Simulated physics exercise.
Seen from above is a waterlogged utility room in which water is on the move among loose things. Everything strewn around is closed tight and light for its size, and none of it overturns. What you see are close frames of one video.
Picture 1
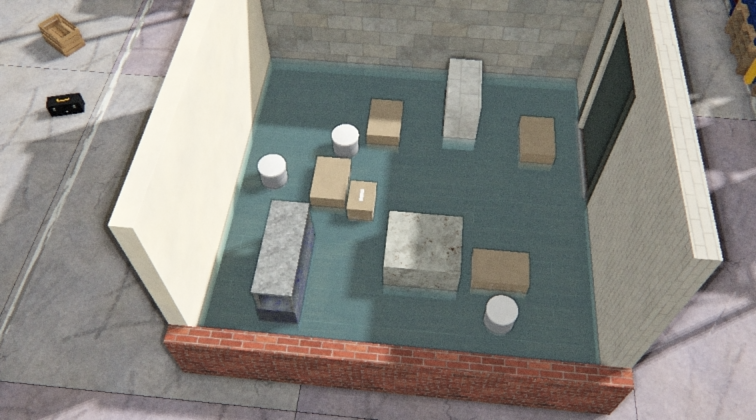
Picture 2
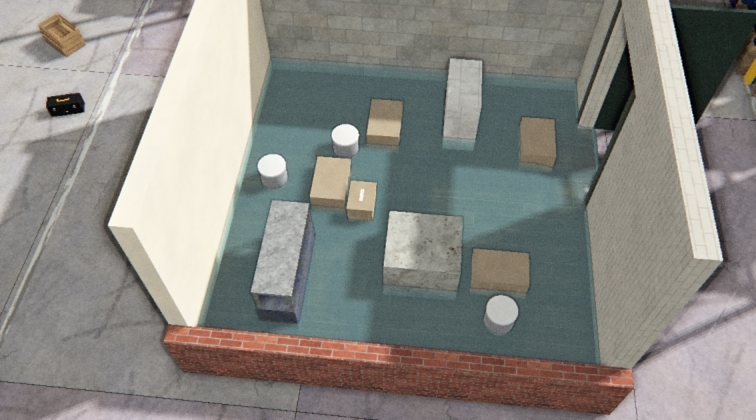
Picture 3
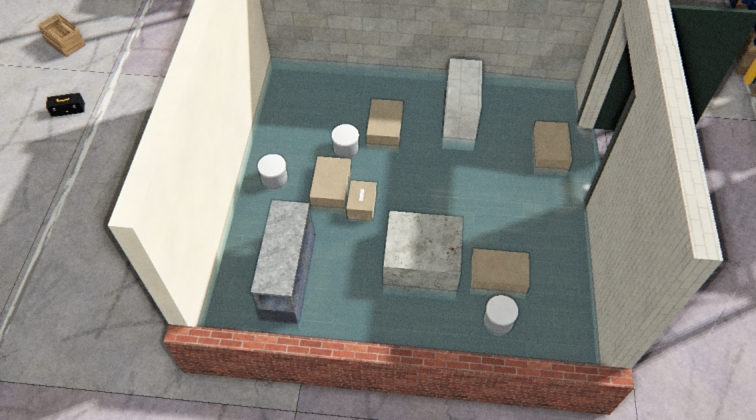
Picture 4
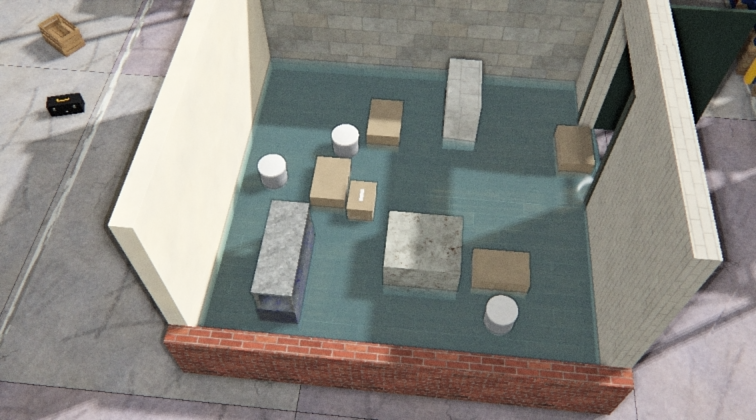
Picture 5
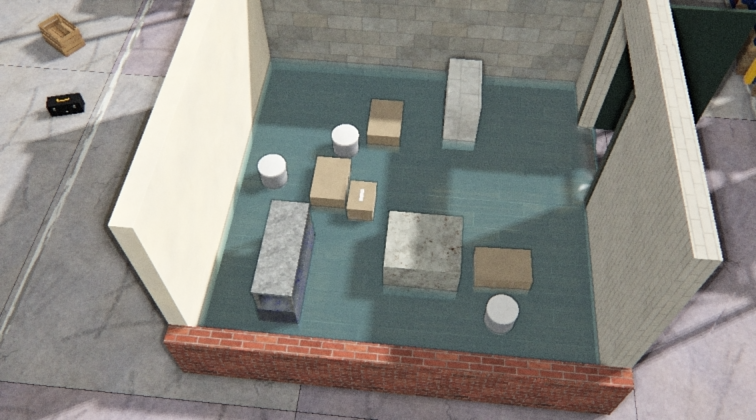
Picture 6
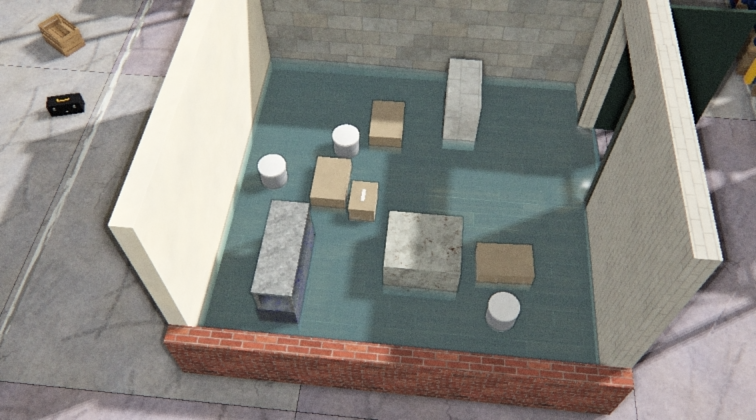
A flooded, roofless room with teal water, pale side walls and a low red brick front wall is seen from above by a still camera. Grey stone blocks stand among floating tan boxes and three white pails, with a dark door at right. The door swings outward, then the upper-right box slides right and out through the opening, while other floating things barely shift.
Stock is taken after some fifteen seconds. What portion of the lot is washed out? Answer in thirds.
The portion washed out is from one to two thirds.
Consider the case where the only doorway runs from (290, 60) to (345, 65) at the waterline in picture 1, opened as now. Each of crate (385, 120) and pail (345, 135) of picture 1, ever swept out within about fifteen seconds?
Finding, in listed order: Exited; exited.
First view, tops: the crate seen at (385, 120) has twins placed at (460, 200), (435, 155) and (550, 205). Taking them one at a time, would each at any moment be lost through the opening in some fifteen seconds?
Taken in the given order, the three: Exits at some point, exits at some point and exits at some point.
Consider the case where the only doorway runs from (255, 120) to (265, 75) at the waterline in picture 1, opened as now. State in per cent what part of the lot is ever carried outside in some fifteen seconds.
I make it 20 per cent.
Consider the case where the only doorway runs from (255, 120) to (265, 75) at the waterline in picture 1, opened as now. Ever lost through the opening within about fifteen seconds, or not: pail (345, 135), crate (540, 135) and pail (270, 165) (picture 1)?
Going through them in turn: Escaped; remains behind; escaped.
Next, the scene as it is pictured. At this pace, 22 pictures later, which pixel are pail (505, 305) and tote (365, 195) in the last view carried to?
Tops end up close to (558, 203) and (537, 171) respectively.
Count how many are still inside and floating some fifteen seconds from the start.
I make it 2.
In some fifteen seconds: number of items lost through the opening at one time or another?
Tally: 4.
A moment on, 1 of 8 are out; 7 afloat.
Next, 1 of 8 are out; 6 afloat.
Later, 2 of 8 are out; 4 afloat.
In the end, 4 of 8 are out; 2 afloat.
